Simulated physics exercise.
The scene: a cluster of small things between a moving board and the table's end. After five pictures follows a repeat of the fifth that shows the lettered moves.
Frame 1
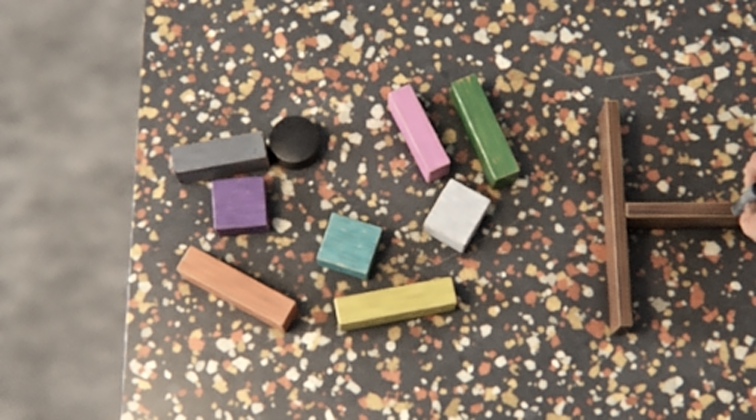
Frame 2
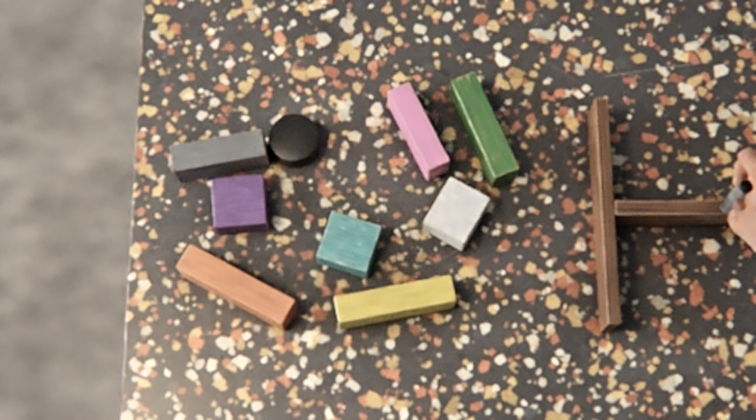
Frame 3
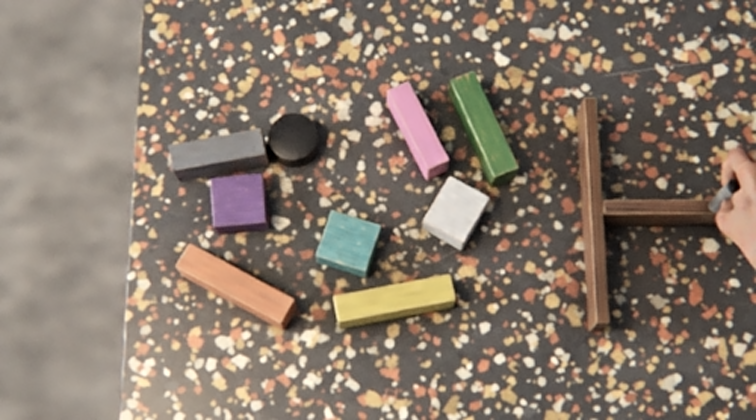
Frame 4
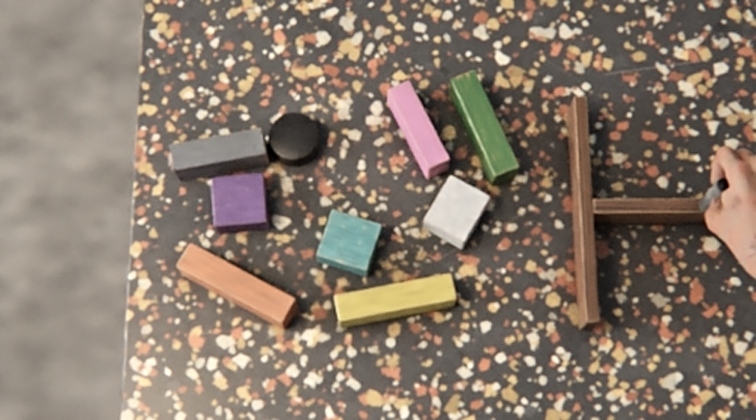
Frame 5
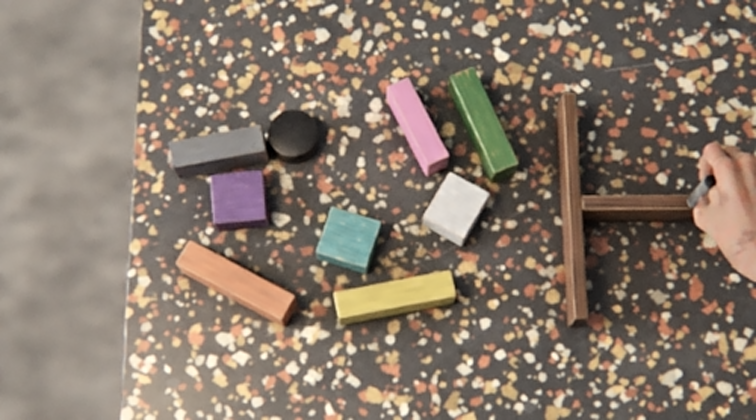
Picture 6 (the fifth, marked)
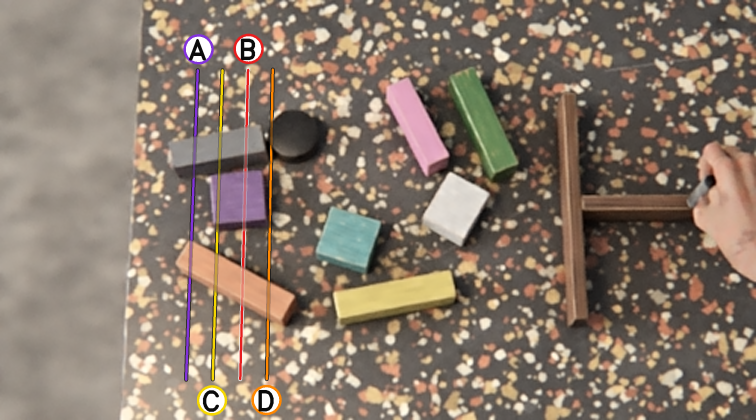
At the start, a T-shaped wooden board stands to the right of a loose cluster of colored blocks, bars and a round black tin on a speckled table. A hand at the right grips its handle and slides it slowly left a short way, closer to the cluster, while the small things stay practically still.
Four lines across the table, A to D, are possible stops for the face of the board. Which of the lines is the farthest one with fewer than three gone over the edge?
No third one falls up to C.
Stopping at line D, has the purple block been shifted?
Yes.
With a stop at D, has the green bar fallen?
No.
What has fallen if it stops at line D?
The grey bar goes over.
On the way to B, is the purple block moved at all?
Yes.
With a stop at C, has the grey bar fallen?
Yes.
On the marked copy, A at (192, 219); B at (244, 219); C at (218, 219); D at (270, 218).
Taking C. A third of the way, board (446, 204); yellow bar (380, 298); green bar (423, 123).
Two thirds of the way, board (318, 205); grey bar (170, 161); orange bar (181, 290).
When it is over, board (218, 206); orange bar over the edge; grey bar over the edge; two fallen.
As for the rest, A drops five; B is within the limit but short; D is within the limit but short.
